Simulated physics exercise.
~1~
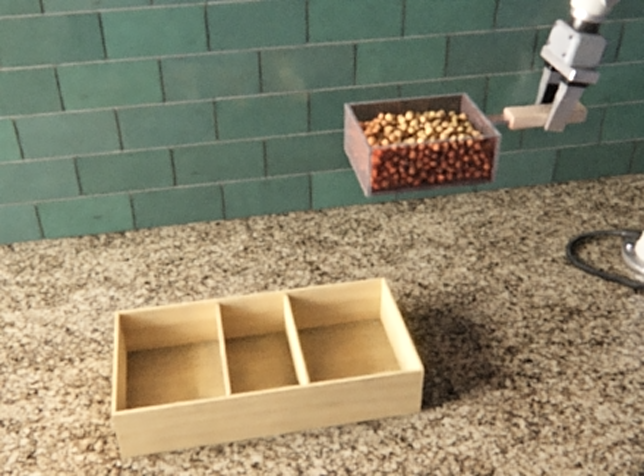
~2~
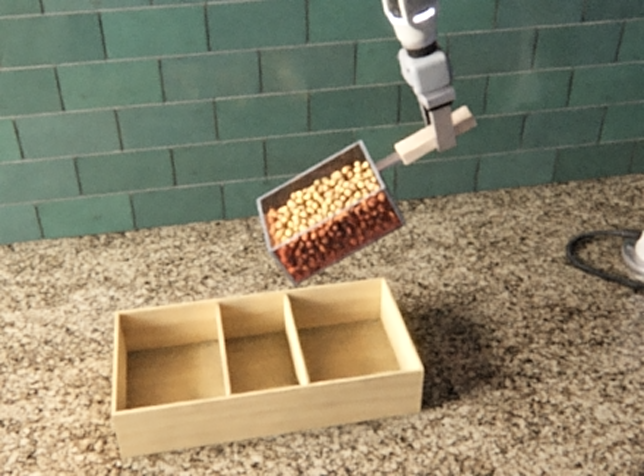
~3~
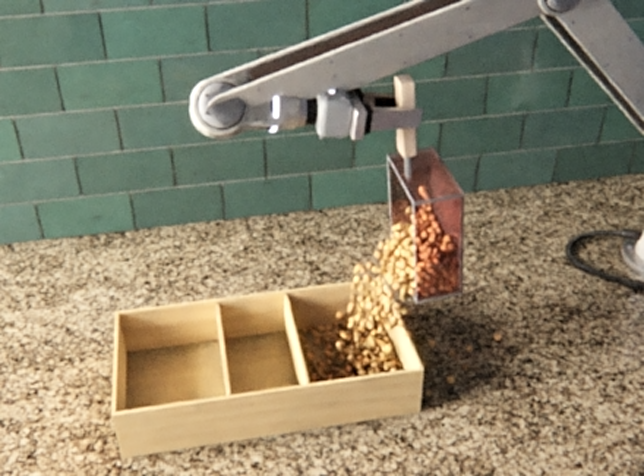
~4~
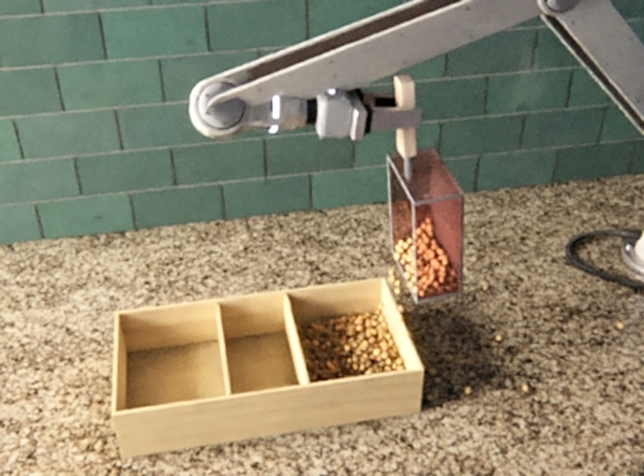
A speckled stone counter backed by green tiles is seen from slightly above, with an open wooden tray, split into three compartments, at the lower left. A grey robot arm reaches in from the upper right, holding a clear-sided box of tan and reddish-brown chickpeas by its pale handle. The arm carries the box left and down toward the tray, tilting it, then swings it steeply over beside the right-hand compartment. Chickpeas stream into that compartment, covering its floor. A few end up scattered on the counter, while a small heap stays in the upended box.
